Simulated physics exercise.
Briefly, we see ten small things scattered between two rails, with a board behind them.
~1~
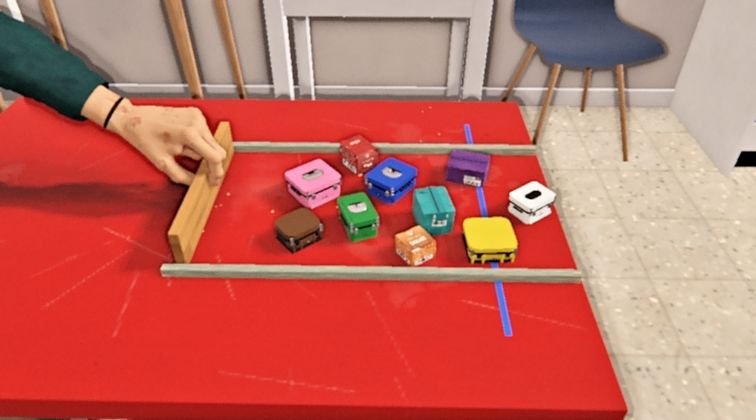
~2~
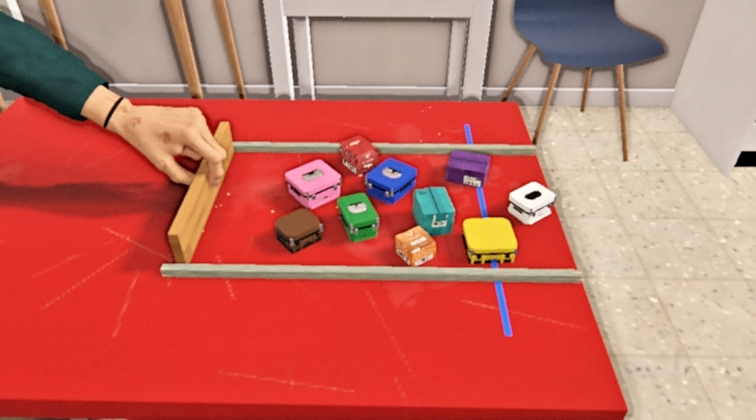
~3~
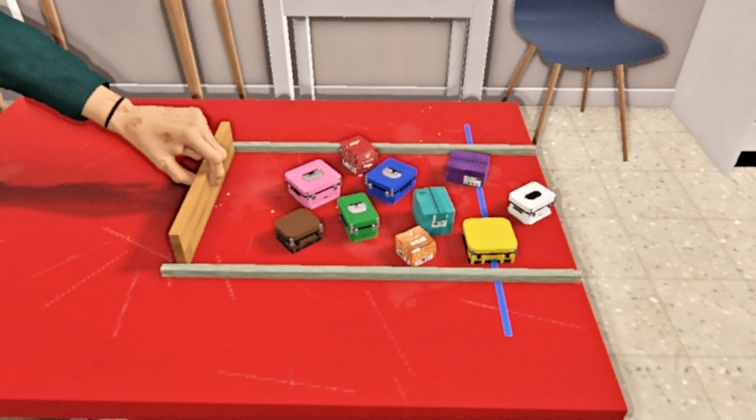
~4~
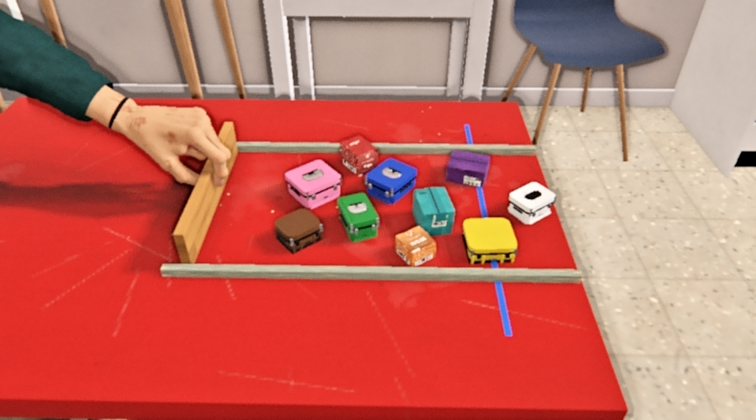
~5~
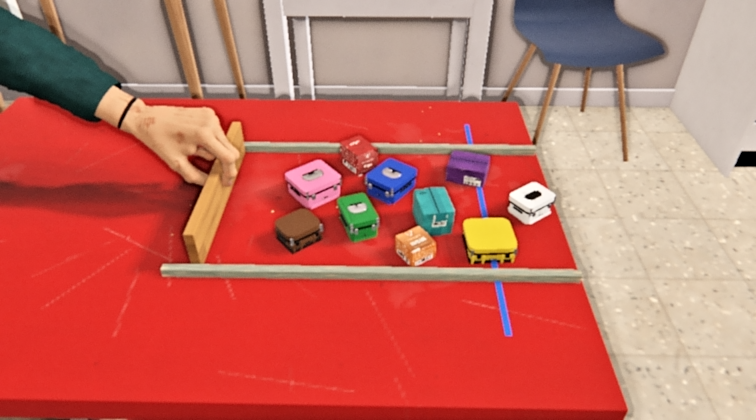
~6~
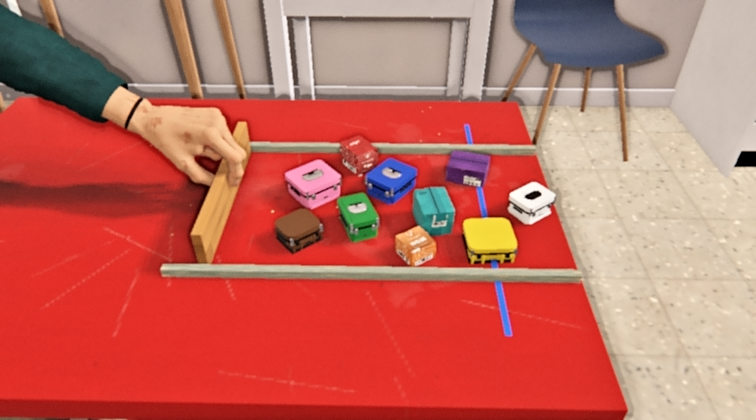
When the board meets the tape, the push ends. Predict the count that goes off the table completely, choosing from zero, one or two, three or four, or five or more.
Just one or two tumble.
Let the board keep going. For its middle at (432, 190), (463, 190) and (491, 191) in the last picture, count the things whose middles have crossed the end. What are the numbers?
The counts: 0, 1 and 3.
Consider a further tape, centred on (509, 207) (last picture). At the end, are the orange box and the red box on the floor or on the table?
The orange box stays where it is; the red box stays where it is.
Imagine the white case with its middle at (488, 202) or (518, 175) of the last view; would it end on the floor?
First: Gone; second: Gone.
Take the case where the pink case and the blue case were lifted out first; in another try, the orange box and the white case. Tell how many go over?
Tally per try: 1 / 1.
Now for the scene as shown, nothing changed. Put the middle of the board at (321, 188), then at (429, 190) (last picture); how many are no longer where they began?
The first count is 4, and then it's 10.
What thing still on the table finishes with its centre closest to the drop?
It's the turquoise box.
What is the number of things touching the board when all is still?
The number is 3.
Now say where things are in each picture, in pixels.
The first frame shows white case (531, 204); yellow case (489, 241); purple box (468, 168); board (206, 187); tape (483, 207).
The second frame shows yellow case (489, 241); pink case (314, 185).
The third frame shows purple box (468, 169); blue case (391, 182).
The fourth frame shows white case (531, 204); red box (359, 156).
The fifth frame shows yellow case (489, 241); turquoise box (433, 212).
The sixth frame shows white case (531, 204); yellow case (489, 241); purple box (468, 169); board (225, 187); tape (483, 207).
Early on, none off yet; white case at rest near (531, 204); yellow case at rest near (489, 241); purple box at rest near (468, 169).
Finally, the number that fall off is one or two; lost, yellow case and white case.
